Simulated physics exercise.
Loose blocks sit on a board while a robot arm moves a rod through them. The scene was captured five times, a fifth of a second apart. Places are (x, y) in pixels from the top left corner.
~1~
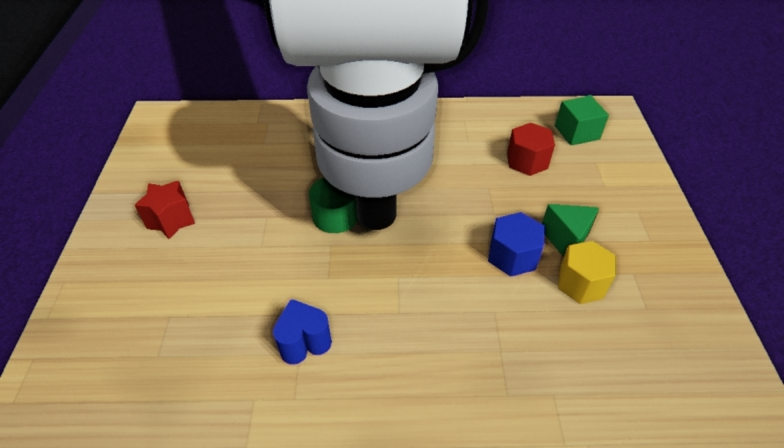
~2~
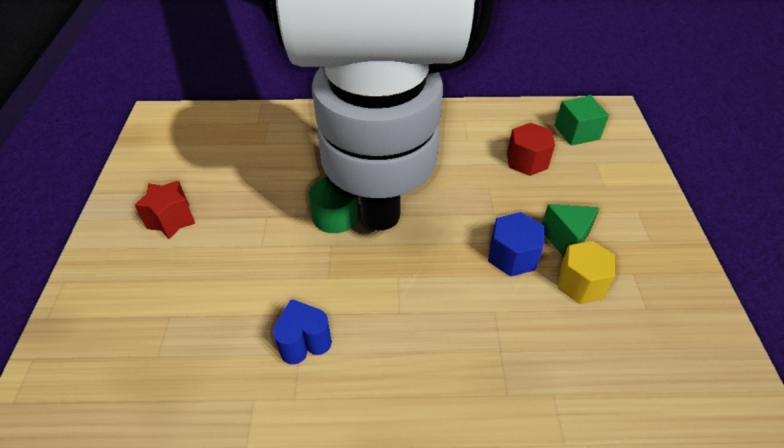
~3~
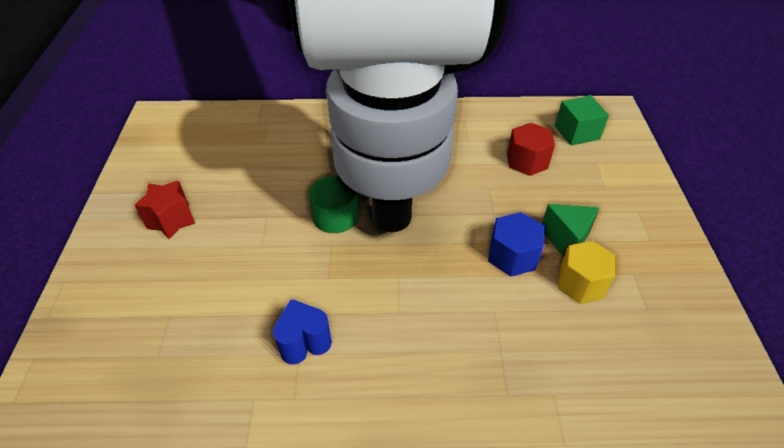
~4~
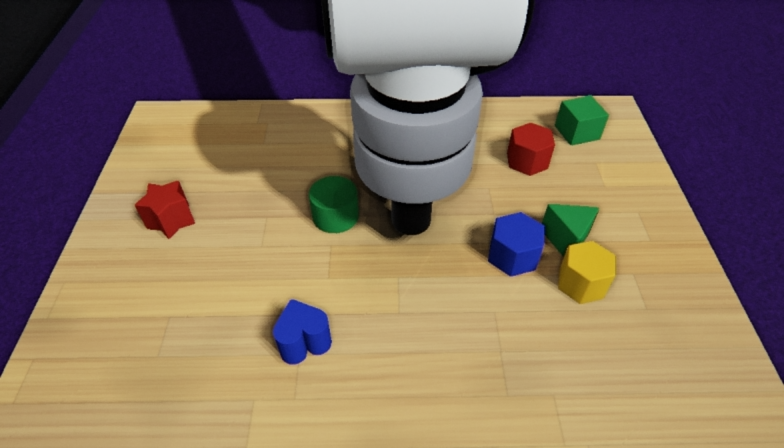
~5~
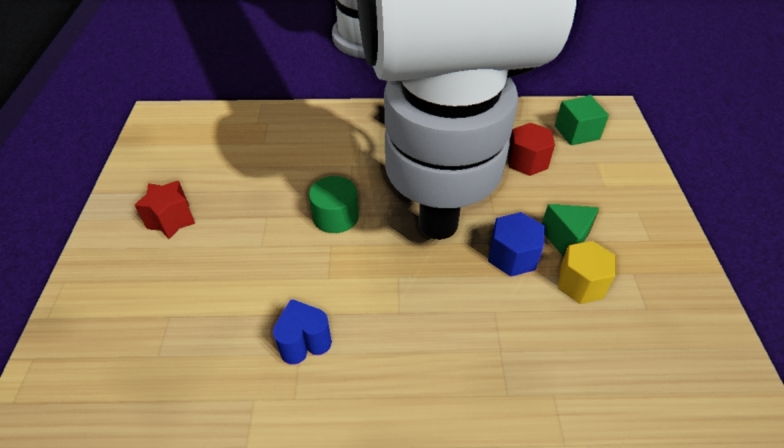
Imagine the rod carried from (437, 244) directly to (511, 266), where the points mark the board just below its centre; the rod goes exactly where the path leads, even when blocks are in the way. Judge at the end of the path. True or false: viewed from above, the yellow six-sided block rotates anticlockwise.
False
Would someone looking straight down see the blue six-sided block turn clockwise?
Final answer: No.
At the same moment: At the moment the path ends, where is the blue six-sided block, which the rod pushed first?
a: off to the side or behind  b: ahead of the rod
b - ahead of the rod.
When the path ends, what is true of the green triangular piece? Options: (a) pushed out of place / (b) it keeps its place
a
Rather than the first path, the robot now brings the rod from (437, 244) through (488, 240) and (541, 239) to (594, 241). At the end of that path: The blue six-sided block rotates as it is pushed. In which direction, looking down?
Seen from above, clockwise.
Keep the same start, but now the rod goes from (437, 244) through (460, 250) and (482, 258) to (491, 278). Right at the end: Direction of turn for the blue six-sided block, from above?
In a top view, it turns counterclockwise.
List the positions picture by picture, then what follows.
Rod's lower end at (377, 217); blue six-sided block at (519, 231); green triangular piece at (575, 216); yellow six-sided block at (592, 260), in the first frame.
Rod at (381, 218); blocks still, in the second frame.
Rod at (392, 219); blocks still, in the third frame.
Rod at (411, 222); blocks still, in the fourth frame.
Rod at (438, 226); blue six-sided block at (519, 231); green triangular piece at (575, 216); yellow six-sided block at (592, 260), in the fifth frame.
On the path given first. Halfway along, rod at (477, 238); blue six-sided block at (524, 232).
At the end, rod at (516, 249); blue six-sided block at (560, 233), turned 30° anticlockwise; green triangular piece at (586, 211); yellow six-sided block at (602, 262), turned 20° clockwise.
